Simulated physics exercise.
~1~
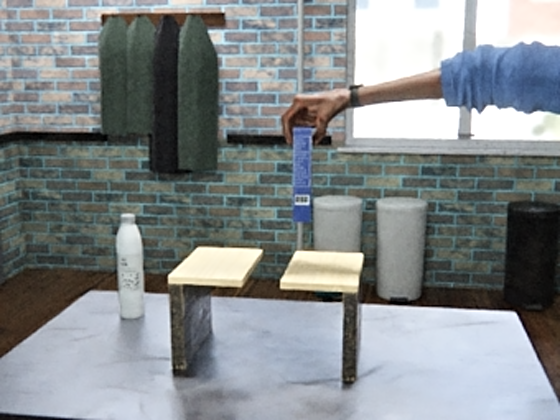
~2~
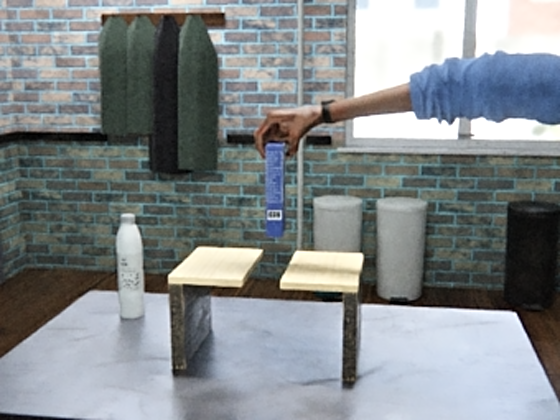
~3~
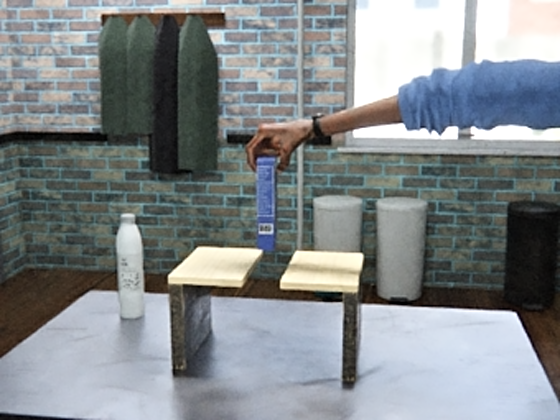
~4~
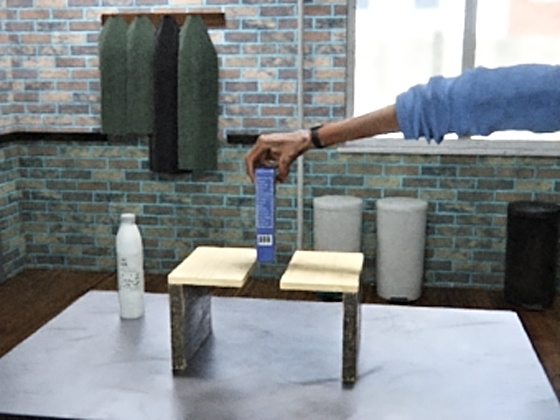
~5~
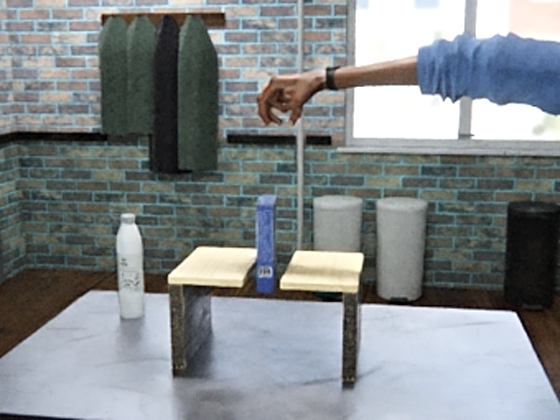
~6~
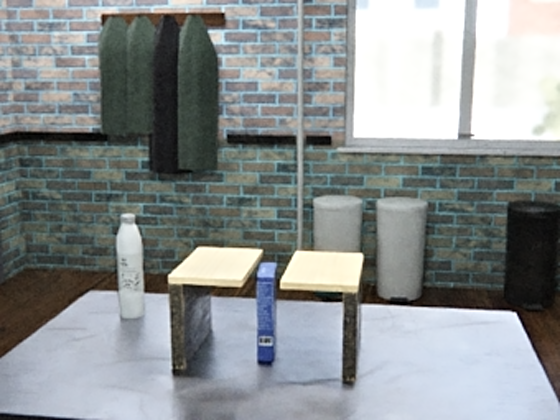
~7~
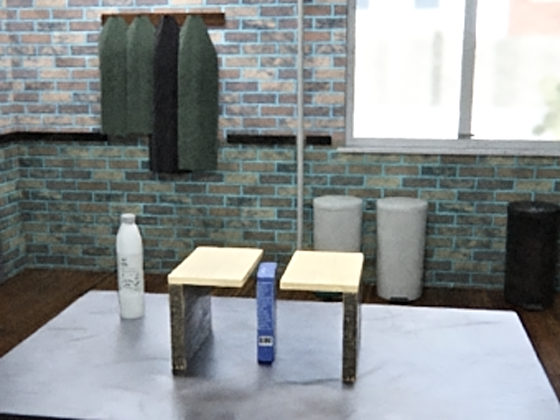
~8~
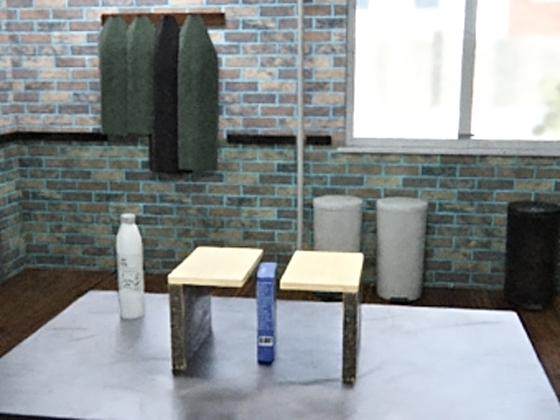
Hand lowering an upright blue packet between two supports and letting go, the packet dropping through the gap and standing upright.
